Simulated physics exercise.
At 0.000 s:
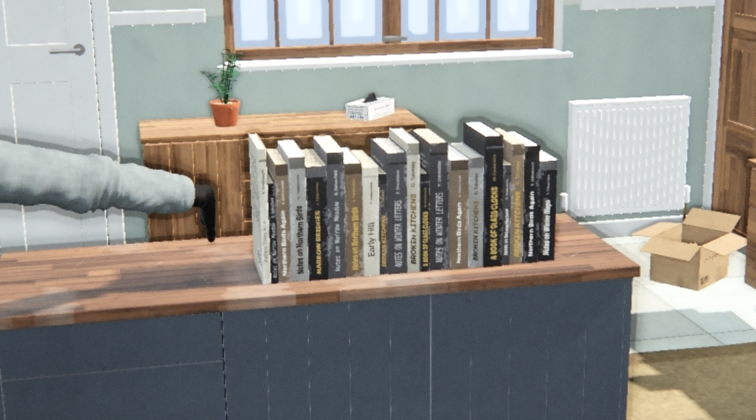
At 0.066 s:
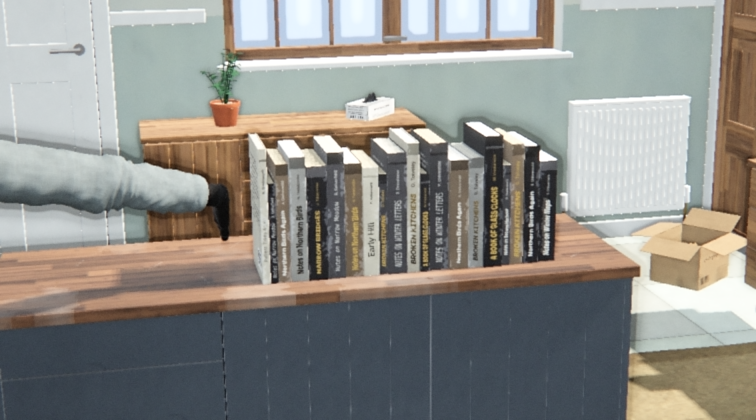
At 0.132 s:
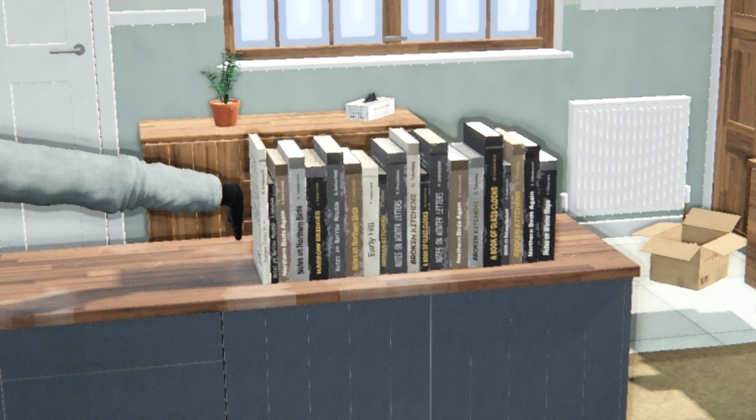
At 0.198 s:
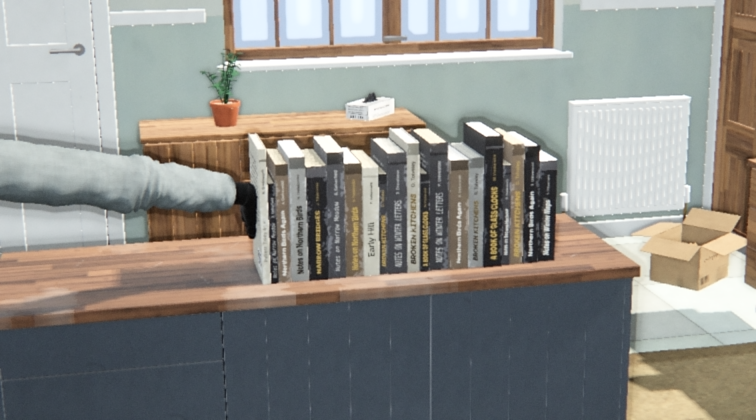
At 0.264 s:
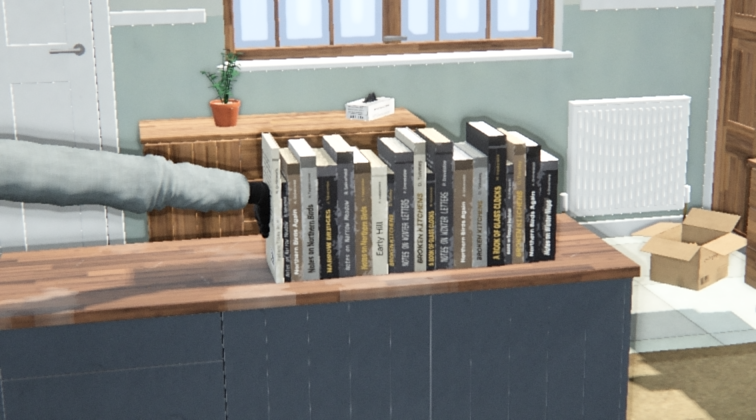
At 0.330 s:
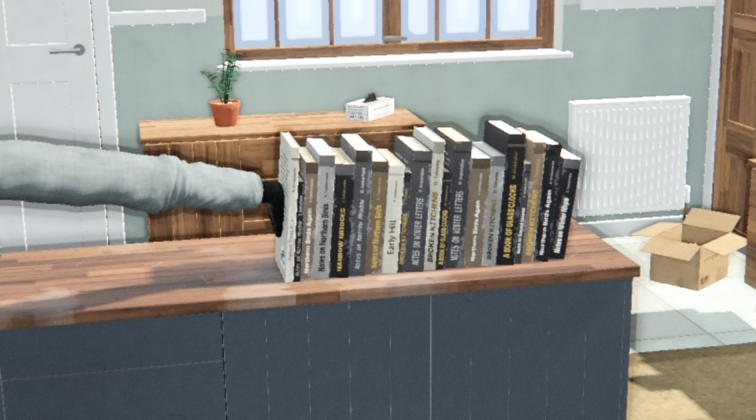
In a kitchen, a grey-sleeved arm with a black hand reaches in from the left above a wooden countertop, meets the end of a row of upright books and pushes them slightly rightward, the books leaning a little.
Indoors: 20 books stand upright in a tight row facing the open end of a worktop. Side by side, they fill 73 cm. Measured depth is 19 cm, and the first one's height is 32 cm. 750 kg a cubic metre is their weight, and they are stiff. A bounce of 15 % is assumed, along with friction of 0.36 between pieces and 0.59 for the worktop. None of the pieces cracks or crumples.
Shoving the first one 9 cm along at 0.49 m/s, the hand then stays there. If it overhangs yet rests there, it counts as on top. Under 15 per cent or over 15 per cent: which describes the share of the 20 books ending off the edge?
I would say under 15 per cent of them.
Around 0.40 s, none of the 20 books off the edge, 20 disturbed.
Around 0.80 s, 1 of the 20 books off the edge.
Finally (1.3 s), 1 of the 20 books off the edge. That is 5 per cent.
